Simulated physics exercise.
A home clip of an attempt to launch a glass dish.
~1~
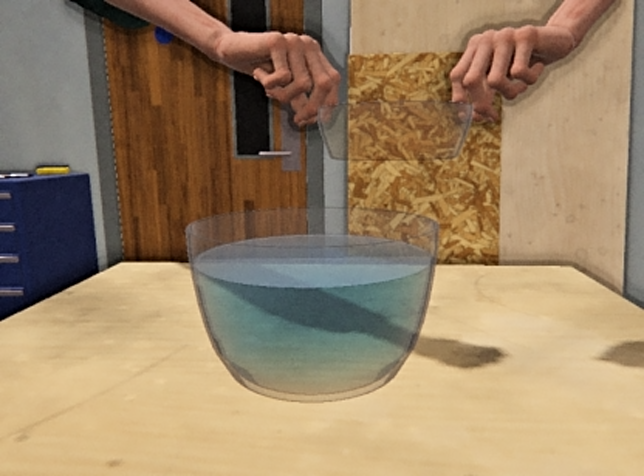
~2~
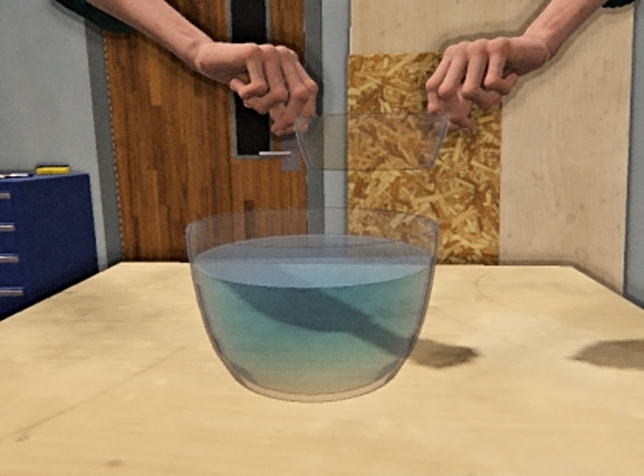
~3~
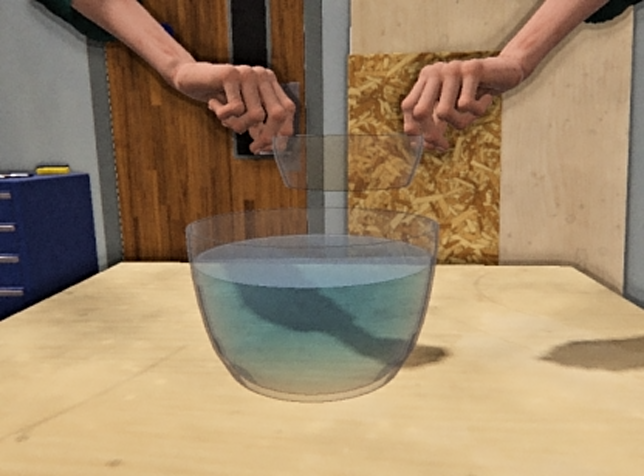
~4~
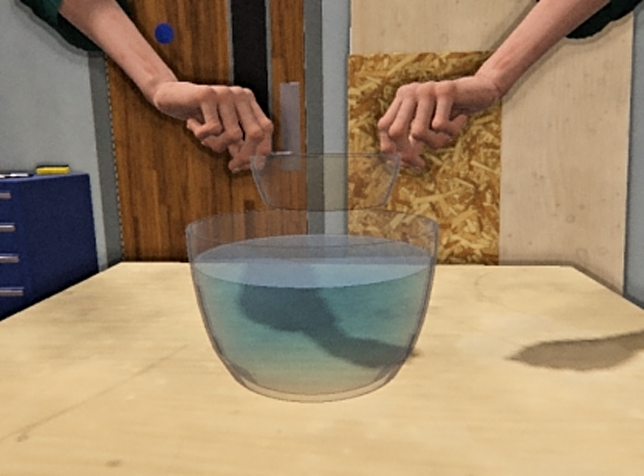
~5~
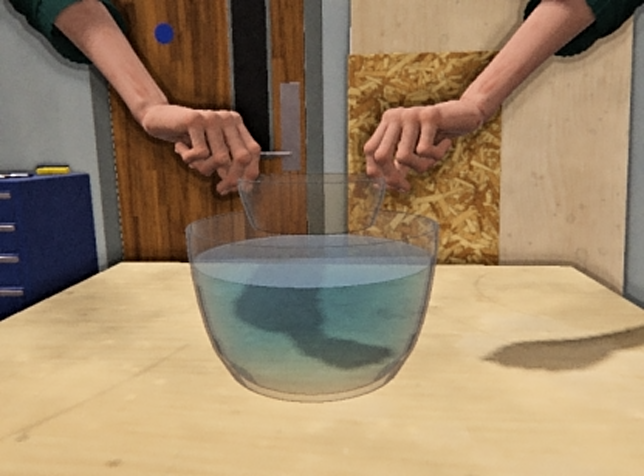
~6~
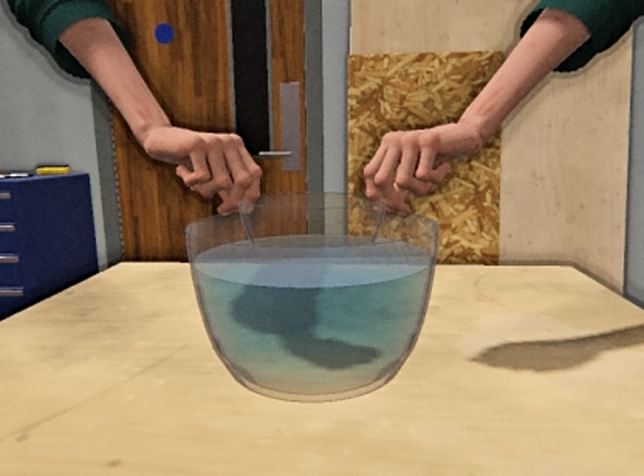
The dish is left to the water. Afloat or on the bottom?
It stays afloat.
Shortly, the dish dips into the water.
Then, it bobs and steadies.
At the finish, the dish floats with about half of its side showing.
